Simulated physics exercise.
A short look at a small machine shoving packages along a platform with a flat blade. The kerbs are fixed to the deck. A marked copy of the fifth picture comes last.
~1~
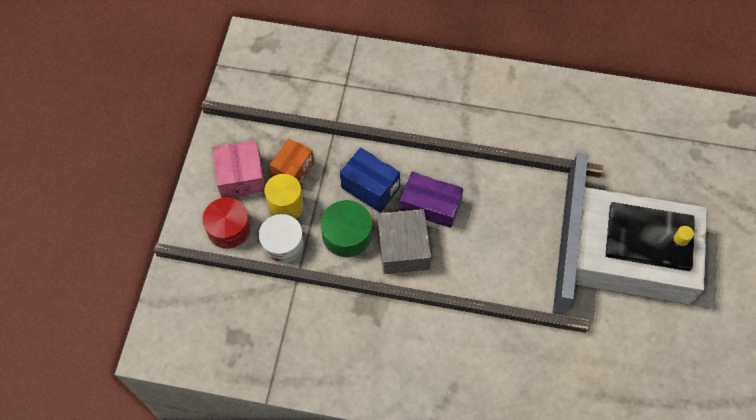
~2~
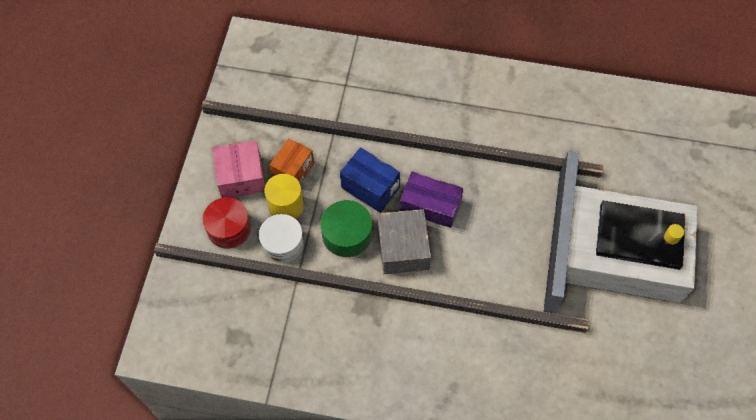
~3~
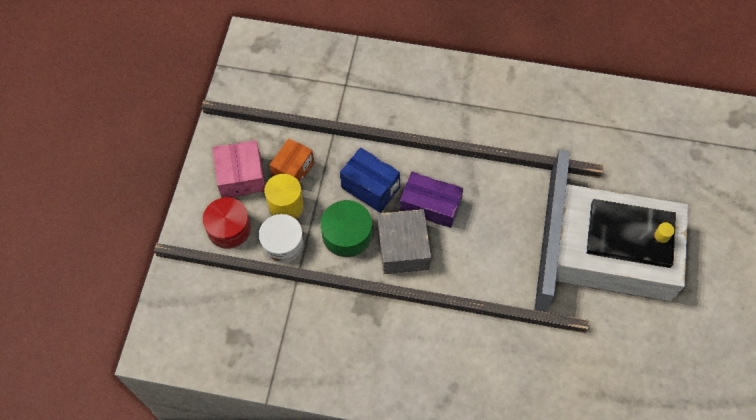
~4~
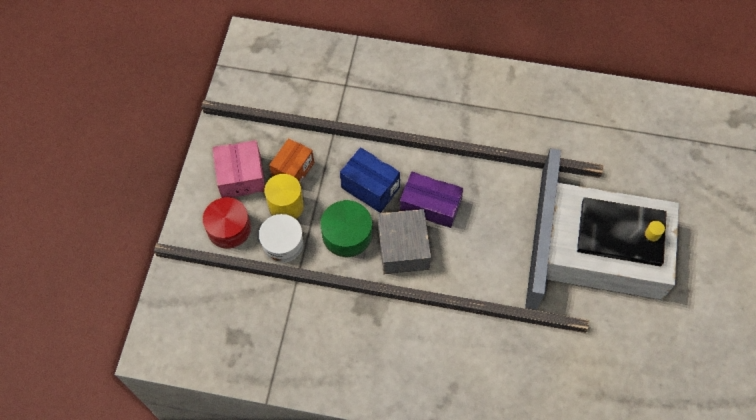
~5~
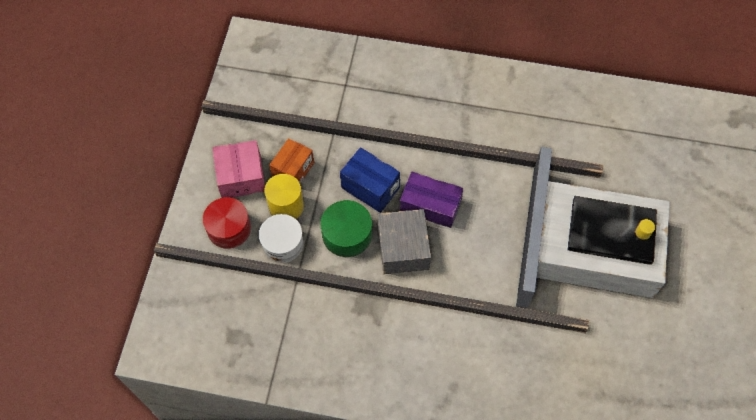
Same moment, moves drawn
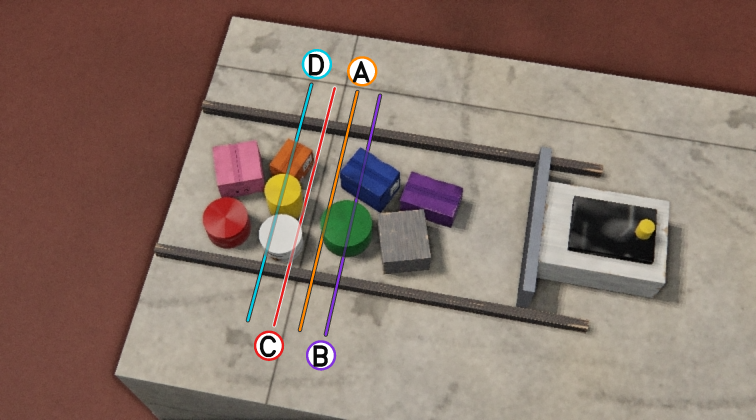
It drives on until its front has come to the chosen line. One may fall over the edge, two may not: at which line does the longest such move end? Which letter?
No farther than C.
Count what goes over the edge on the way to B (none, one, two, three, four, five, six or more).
The count is none.
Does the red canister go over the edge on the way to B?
No.
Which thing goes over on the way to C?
It is the pink box.
On the marked copy, A at (331, 203); B at (355, 207); C at (306, 199); D at (282, 195).
With C. Early on, robot (521, 214); blue box (366, 180); purple box (420, 199).
Further on, robot (435, 199); pink box (213, 167); red canister (215, 221).
At the end, robot (373, 189); pink box over the edge; orange parcel (200, 141); one fallen.
As for the rest, A is within the limit but short; B is within the limit but short; D drops four.
